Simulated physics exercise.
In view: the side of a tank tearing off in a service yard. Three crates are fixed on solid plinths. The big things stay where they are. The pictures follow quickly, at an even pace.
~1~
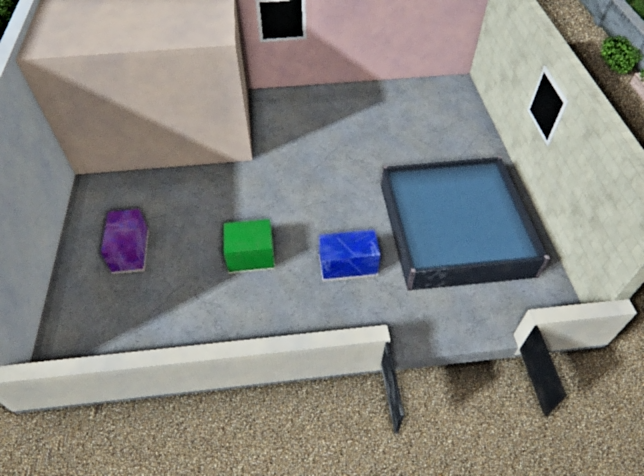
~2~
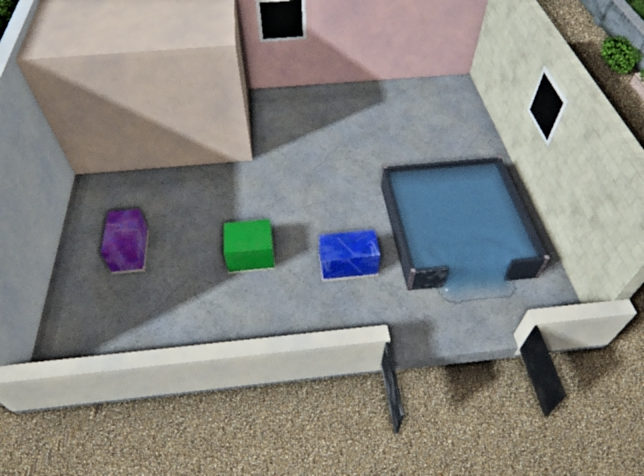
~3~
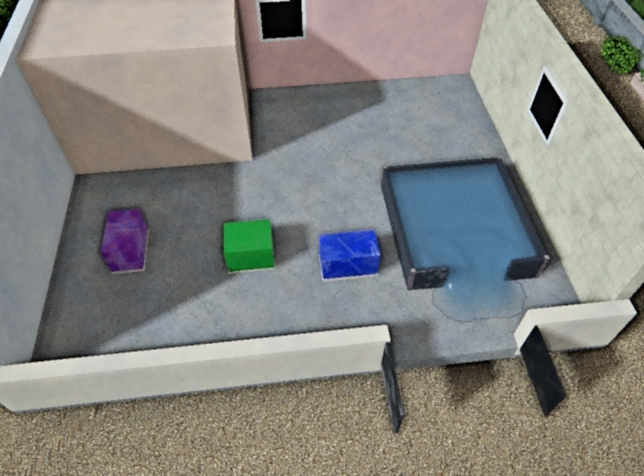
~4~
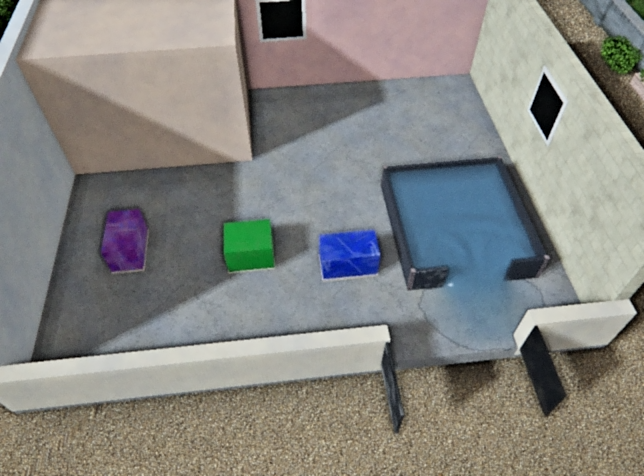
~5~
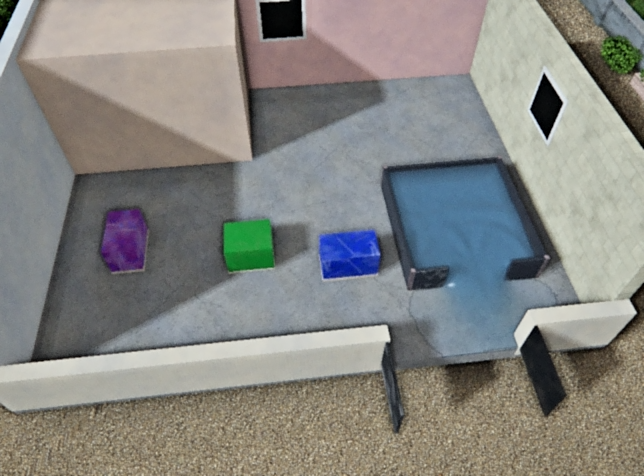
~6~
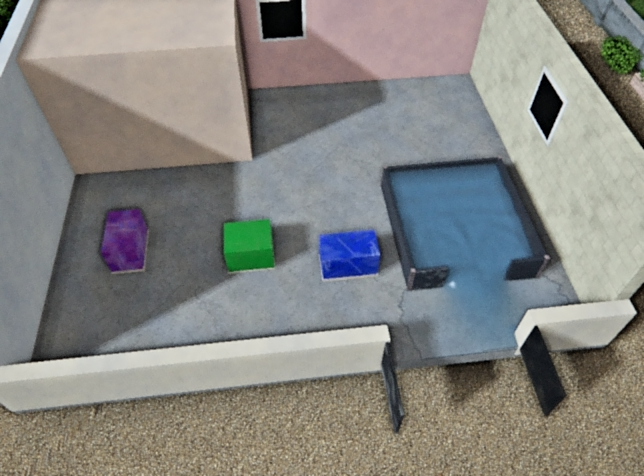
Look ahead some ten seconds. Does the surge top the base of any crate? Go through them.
In the end: The purple crate escapes dry; the green crate escapes dry; the blue crate escapes dry.
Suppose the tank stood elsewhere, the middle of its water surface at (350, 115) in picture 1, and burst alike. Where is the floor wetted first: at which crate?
That is the crate marked blue.
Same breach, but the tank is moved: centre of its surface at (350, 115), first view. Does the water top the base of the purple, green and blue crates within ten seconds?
One by one: Purple crate is safe; green crate ends up wet; blue crate takes water.
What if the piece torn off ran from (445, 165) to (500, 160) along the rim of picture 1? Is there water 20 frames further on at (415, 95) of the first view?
Answer: Flooded.
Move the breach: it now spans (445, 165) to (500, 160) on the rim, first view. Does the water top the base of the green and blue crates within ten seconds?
Green ends up wet; blue gets wet.
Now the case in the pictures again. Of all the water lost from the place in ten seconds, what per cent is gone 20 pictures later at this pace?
About 55 per cent.
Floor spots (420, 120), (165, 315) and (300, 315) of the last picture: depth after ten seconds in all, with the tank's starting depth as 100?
In turn 4, 0 and 0 in a hundred.
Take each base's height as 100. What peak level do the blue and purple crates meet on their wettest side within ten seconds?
Roughly 10 per cent, then 0 per cent.
A moment on, water covers 5 % of the floor; the purple crate not reached, the green crate not reached, the blue crate not reached.
Next, water covers 10 % of the floor; the purple crate not reached, the green crate not reached, the blue crate not reached.
Then, water covers 10 % of the floor; the purple crate not reached, the green crate not reached, the blue crate not reached.
Later, water covers 20 % of the floor; the purple crate not reached, the green crate not reached, the blue crate not reached.
In the end, water covers 30 % of the floor; the purple crate stayed above the water, the green crate stayed above the water, the blue crate stayed above the water.
